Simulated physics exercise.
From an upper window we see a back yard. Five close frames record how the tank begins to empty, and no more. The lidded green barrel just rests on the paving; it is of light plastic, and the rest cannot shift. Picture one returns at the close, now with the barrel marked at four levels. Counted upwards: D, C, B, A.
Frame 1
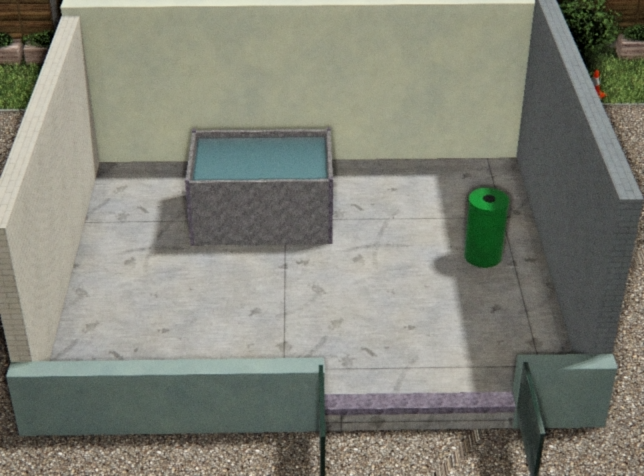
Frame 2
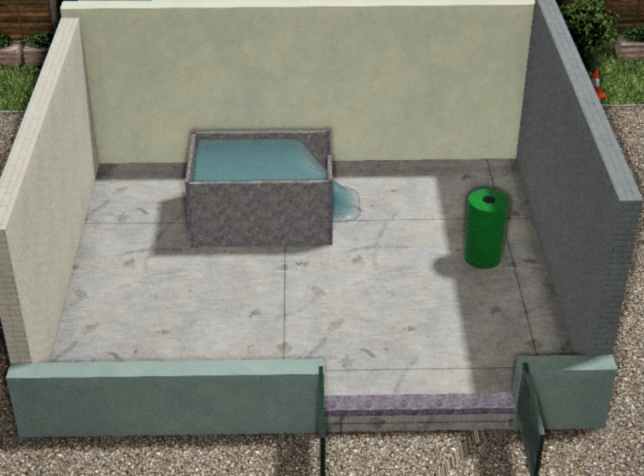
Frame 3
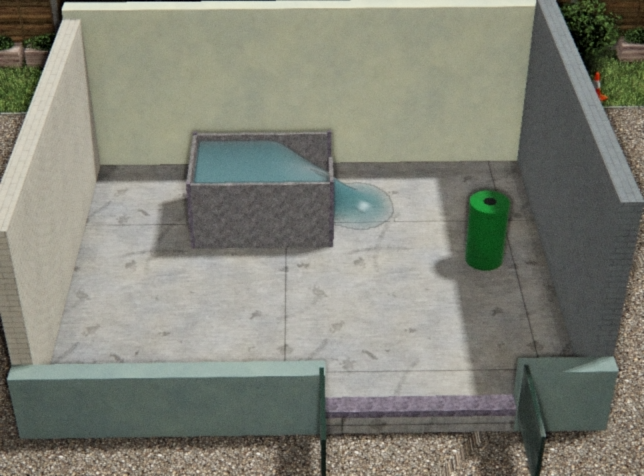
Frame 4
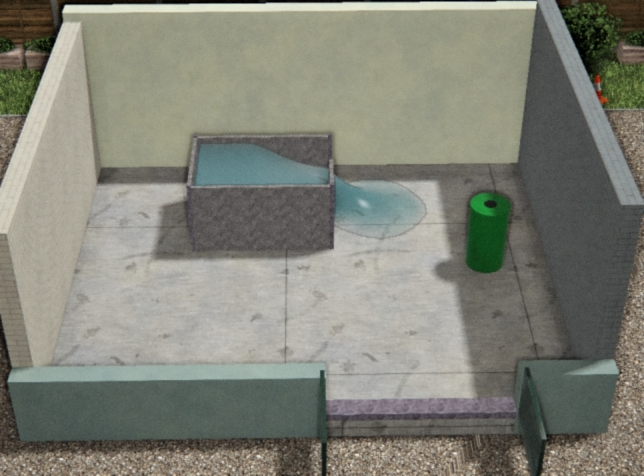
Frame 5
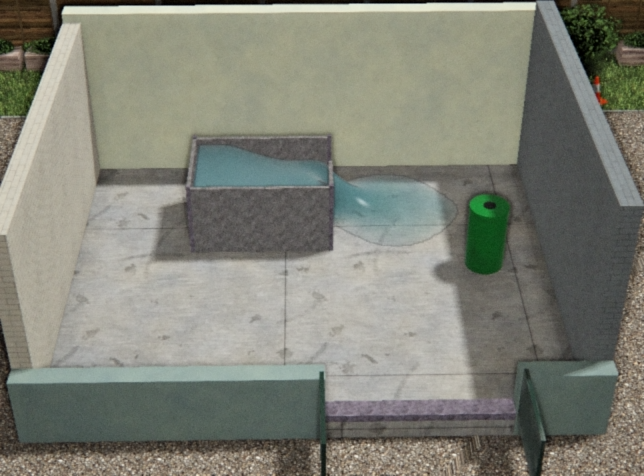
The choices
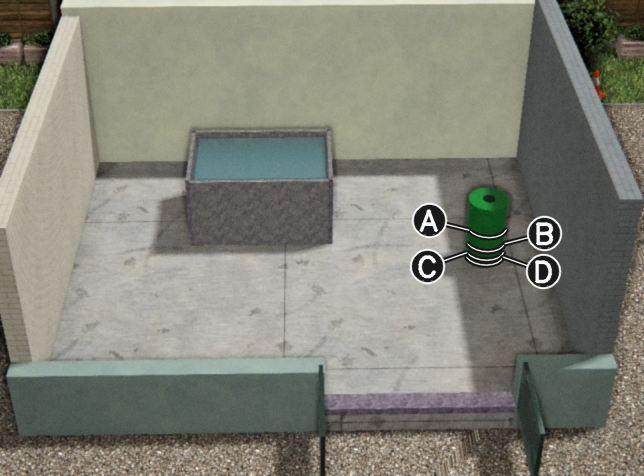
A stone tank of water in a walled yard pours water rightward across the paving.
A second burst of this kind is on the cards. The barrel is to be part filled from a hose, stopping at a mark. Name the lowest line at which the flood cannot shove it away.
The limit is A.
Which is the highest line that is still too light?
That would be B.
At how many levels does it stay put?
One.
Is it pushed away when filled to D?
Yes.
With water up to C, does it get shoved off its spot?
Yes.
On the marked copy, A at (489, 237); B at (488, 251); C at (487, 260); D at (486, 265); from the bottom up D, C, B, A.
Choosing A, it does not move.
Choosing B, it is pushed about its own width away.
Choosing C, it is pushed about 4 times its own width away.
Choosing D, it is washed out through the gate.
